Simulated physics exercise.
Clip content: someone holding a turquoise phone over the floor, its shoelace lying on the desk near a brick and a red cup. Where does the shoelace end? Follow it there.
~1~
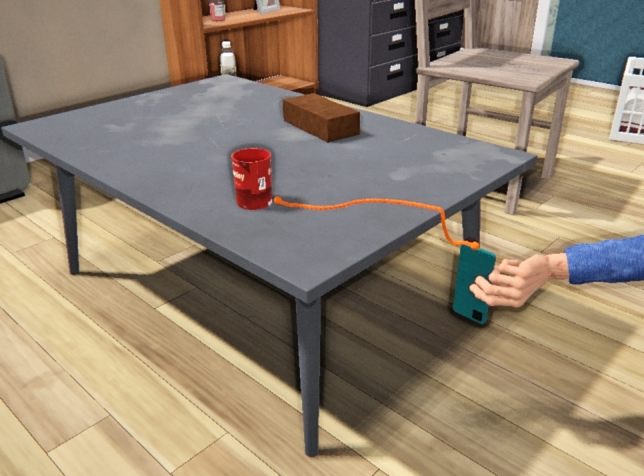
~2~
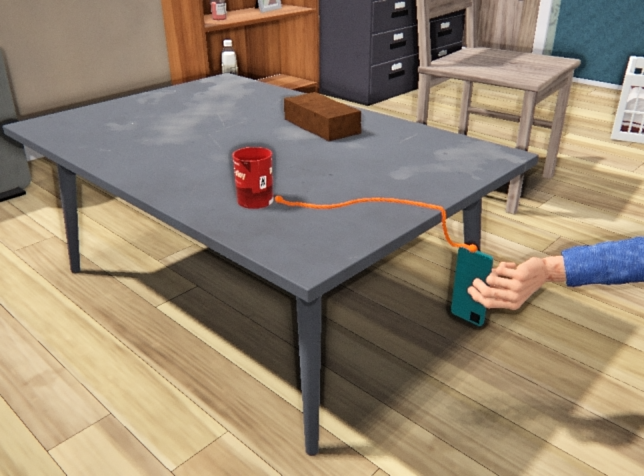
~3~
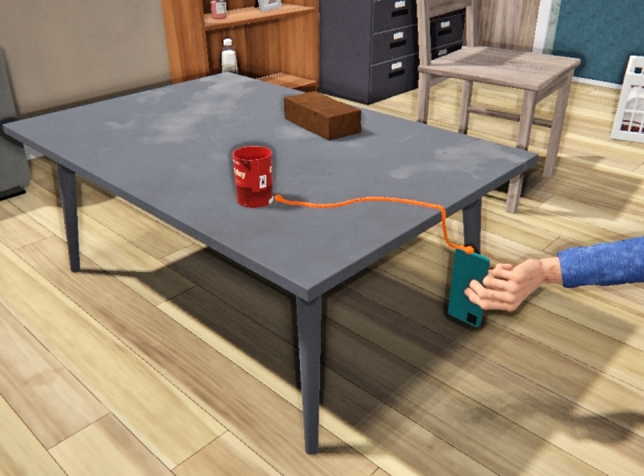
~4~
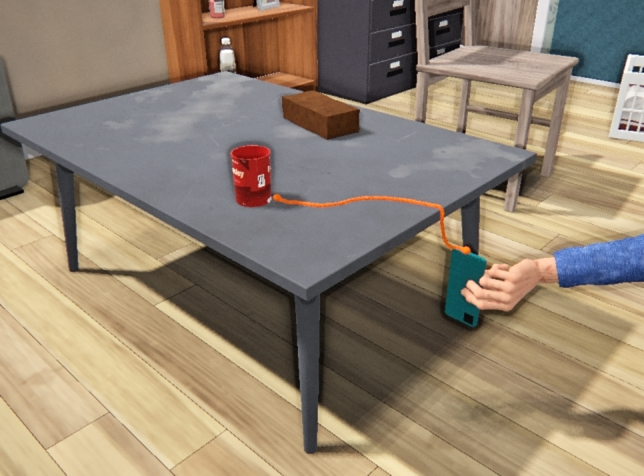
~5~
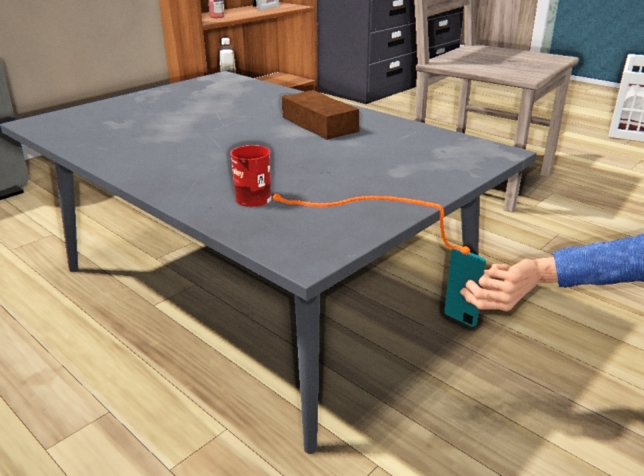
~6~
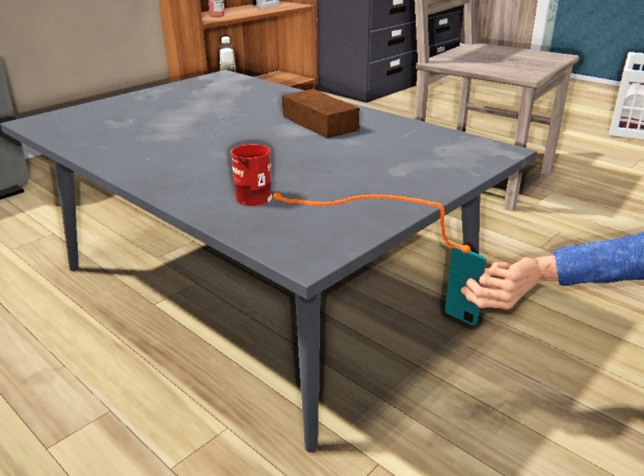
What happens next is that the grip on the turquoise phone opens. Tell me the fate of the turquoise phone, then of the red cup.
Result: The turquoise phone falls to the ground; the red cup is carried off.
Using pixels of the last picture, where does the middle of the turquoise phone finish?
End point, last frame: (437, 429).
Then, 0.56 s after the last picture, phone on the floor near (437, 429); brick unmoved; cup over the edge.
Then, 0.94 s after the last picture, phone on the floor near (437, 429); brick unmoved; cup down on the floor.
At rest, phone on the floor near (437, 429); brick unmoved; cup down on the floor. The turquoise phone reaches the floor and the red cup gets pulled over the edge.
